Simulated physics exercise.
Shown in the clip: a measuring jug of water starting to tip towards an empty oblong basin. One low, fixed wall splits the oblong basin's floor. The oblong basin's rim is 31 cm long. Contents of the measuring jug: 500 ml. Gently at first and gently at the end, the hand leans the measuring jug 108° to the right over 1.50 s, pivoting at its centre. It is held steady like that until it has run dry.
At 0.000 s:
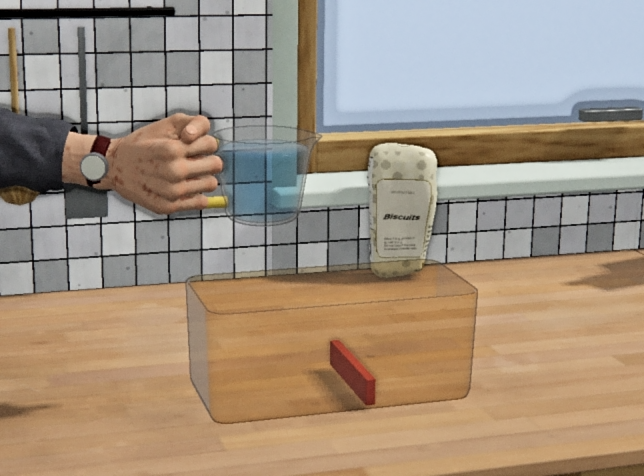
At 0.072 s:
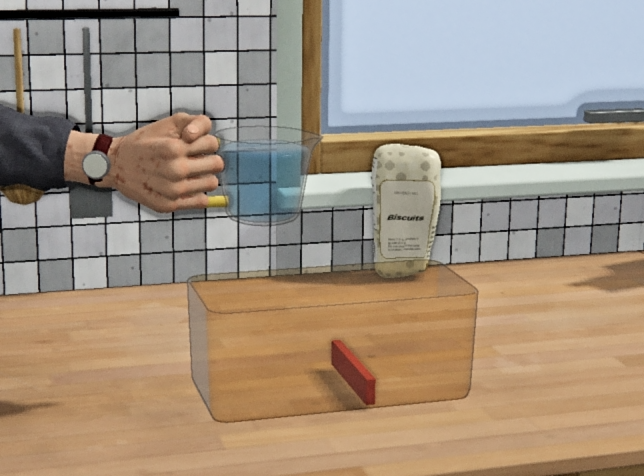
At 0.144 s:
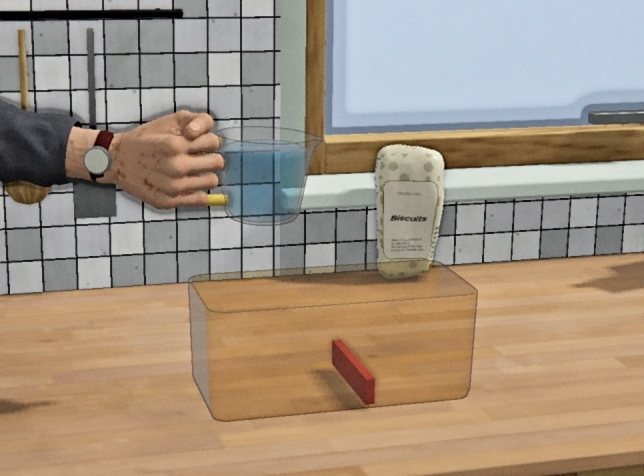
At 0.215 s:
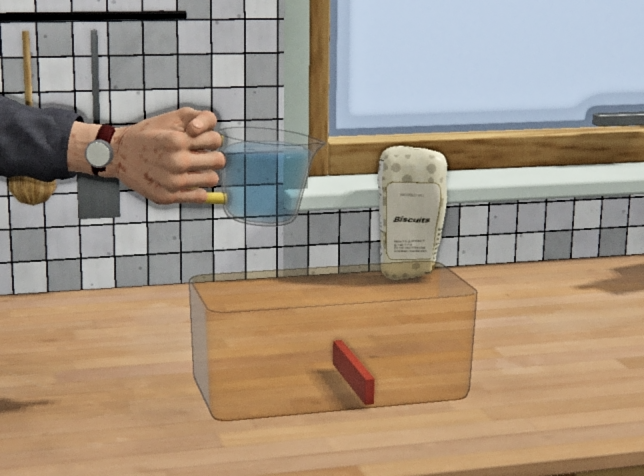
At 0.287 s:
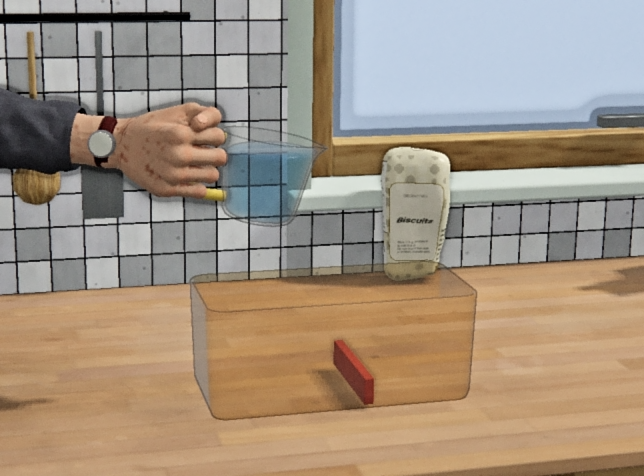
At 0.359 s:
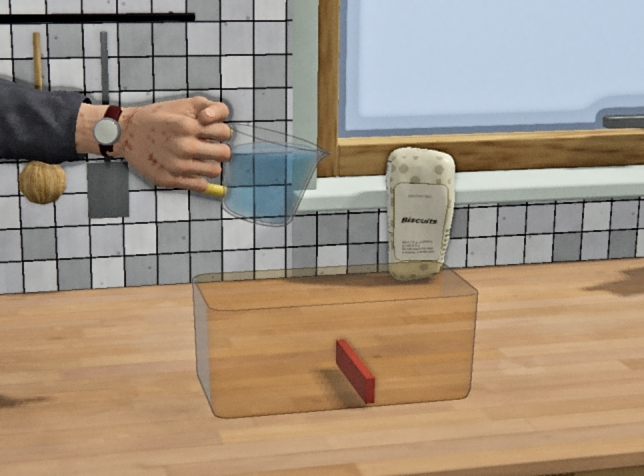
Hand gently tilting a clear measuring jug of blue water slightly to the right above an empty see-through oblong basin.
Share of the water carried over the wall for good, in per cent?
Near 76 per cent.
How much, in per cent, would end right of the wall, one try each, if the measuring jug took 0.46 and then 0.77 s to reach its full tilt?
50 in a hundred, followed by 65 in a hundred.
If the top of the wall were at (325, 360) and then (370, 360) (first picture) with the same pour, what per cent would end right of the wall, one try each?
In order, 95 and 65 per cent.
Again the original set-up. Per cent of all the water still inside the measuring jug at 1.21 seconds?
Roughly 10 percent remains.
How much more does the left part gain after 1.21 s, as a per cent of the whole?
Roughly 14 in a hundred.
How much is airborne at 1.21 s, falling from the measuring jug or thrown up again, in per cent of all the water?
Near 9 in a hundred.
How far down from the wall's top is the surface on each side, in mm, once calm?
For the left, around 28 mm; for the right, around 10 mm.
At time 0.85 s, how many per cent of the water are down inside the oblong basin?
18 %, roughly.
After 0.85 s the tilt is 65° and 62 per cent is still to pour, 0 is left of the wall and 18 right of it.
After 1.21 s the tilt is 98° and 10 per cent is still to pour, 9 is left of the wall and 73 right of it.
After 1.59 s the tilt is 108° and 0 per cent is still to pour, 22 is left of the wall and 77 right of it.
After 2.00 s the tilt is 108° and 0 per cent is still to pour, 23 is left of the wall and 76 right of it.
In the end 23 per cent lies left of the wall, 76 right of it and 1 outside.
